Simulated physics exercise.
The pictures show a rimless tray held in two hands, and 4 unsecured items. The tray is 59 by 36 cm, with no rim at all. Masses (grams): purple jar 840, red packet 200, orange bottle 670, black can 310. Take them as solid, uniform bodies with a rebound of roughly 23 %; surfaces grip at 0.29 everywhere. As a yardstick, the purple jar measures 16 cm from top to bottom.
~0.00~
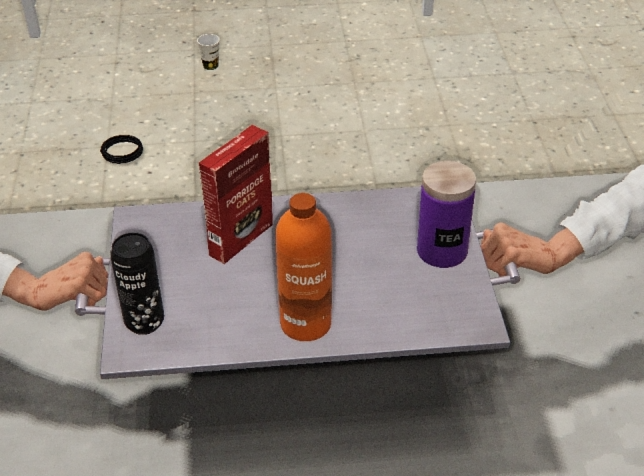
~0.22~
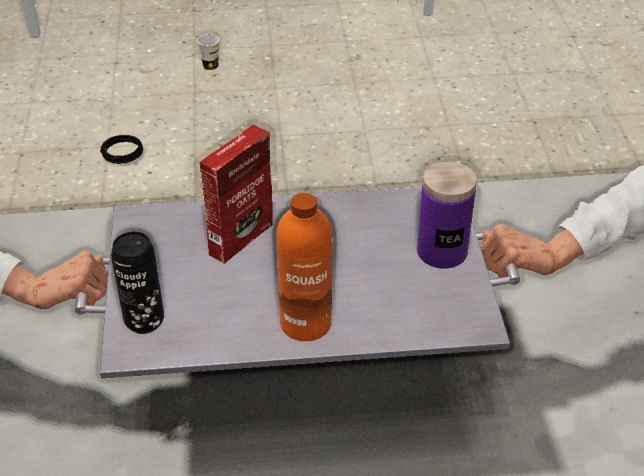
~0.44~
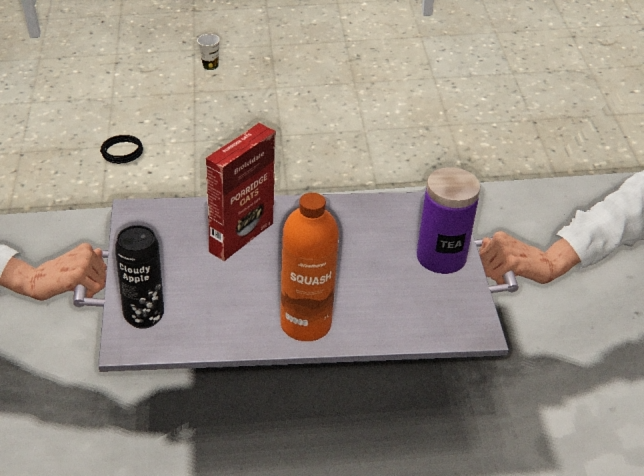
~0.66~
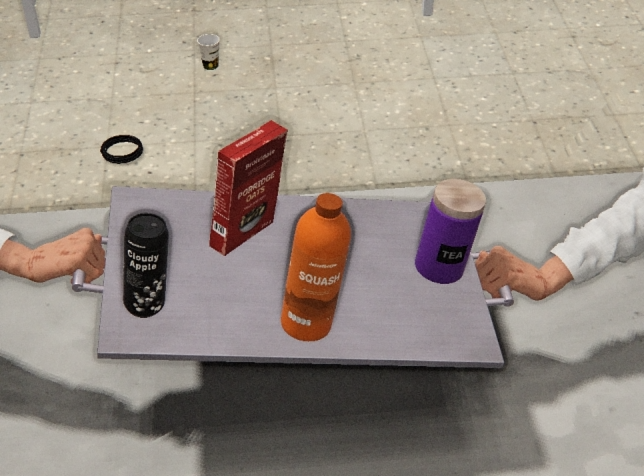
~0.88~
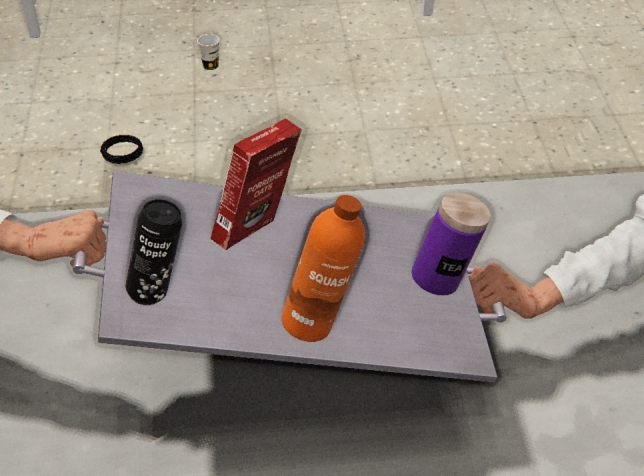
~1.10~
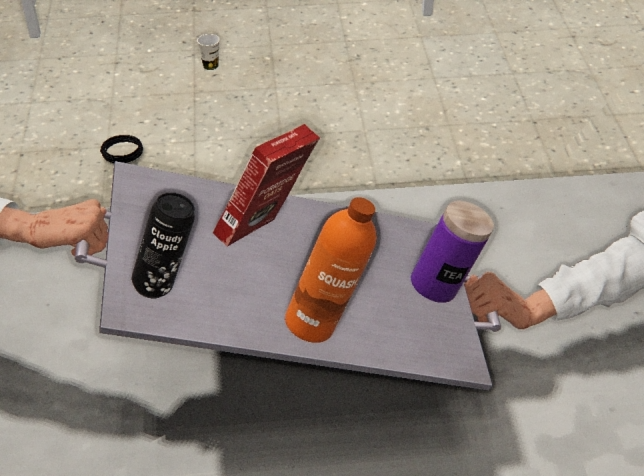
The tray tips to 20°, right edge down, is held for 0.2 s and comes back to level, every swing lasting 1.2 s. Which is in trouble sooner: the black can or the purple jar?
Of the two named, the latter: The purple jar.
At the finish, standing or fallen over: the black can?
The black can stays upright.
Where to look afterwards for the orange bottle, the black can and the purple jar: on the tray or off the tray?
The orange bottle finishes off the tray; the black can is still on the tray; the purple jar ends off the tray.
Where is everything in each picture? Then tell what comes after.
Tray level; black can (138, 286); purple jar (446, 215), in the first picture.
Tray level; red packet (239, 195); orange bottle (305, 266), in the second picture.
Tilt 3°, right edge down; red packet (242, 193); orange bottle (309, 265), in the third picture.
Tilt 9°, right edge down; red packet (248, 189); orange bottle (317, 265), in the fourth picture.
Tilt 15°, right edge down; red packet (256, 185); orange bottle (327, 266), in the fifth picture.
Tilt 19°, right edge down; black can (163, 247); purple jar (452, 252), in the sixth picture.
After 1.50 s, tilt 20°, right edge down; purple jar now off the tray; black can moved 9 cm near (224, 257); red packet on its side.
After 1.80 s, tilt 18°, right edge down; black can moved 23 cm near (311, 274); red packet on its side; orange bottle moved 27 cm.
After 2.10 s, tilt 10°, right edge down; red packet and orange bottle now off the tray; black can moved 38 cm near (403, 279).
After 2.50 s, tilt 1°, right edge down; black can moved 44 cm near (433, 266).
In the end (3.2 s), off the tray, purple jar, red packet and orange bottle; not toppled but over 5 cm from the start, black can. At the end, from the last picture's camera, black can near (432, 264), purple jar near (549, 356). Black can was never lost; purple jar went at 1.48 s.
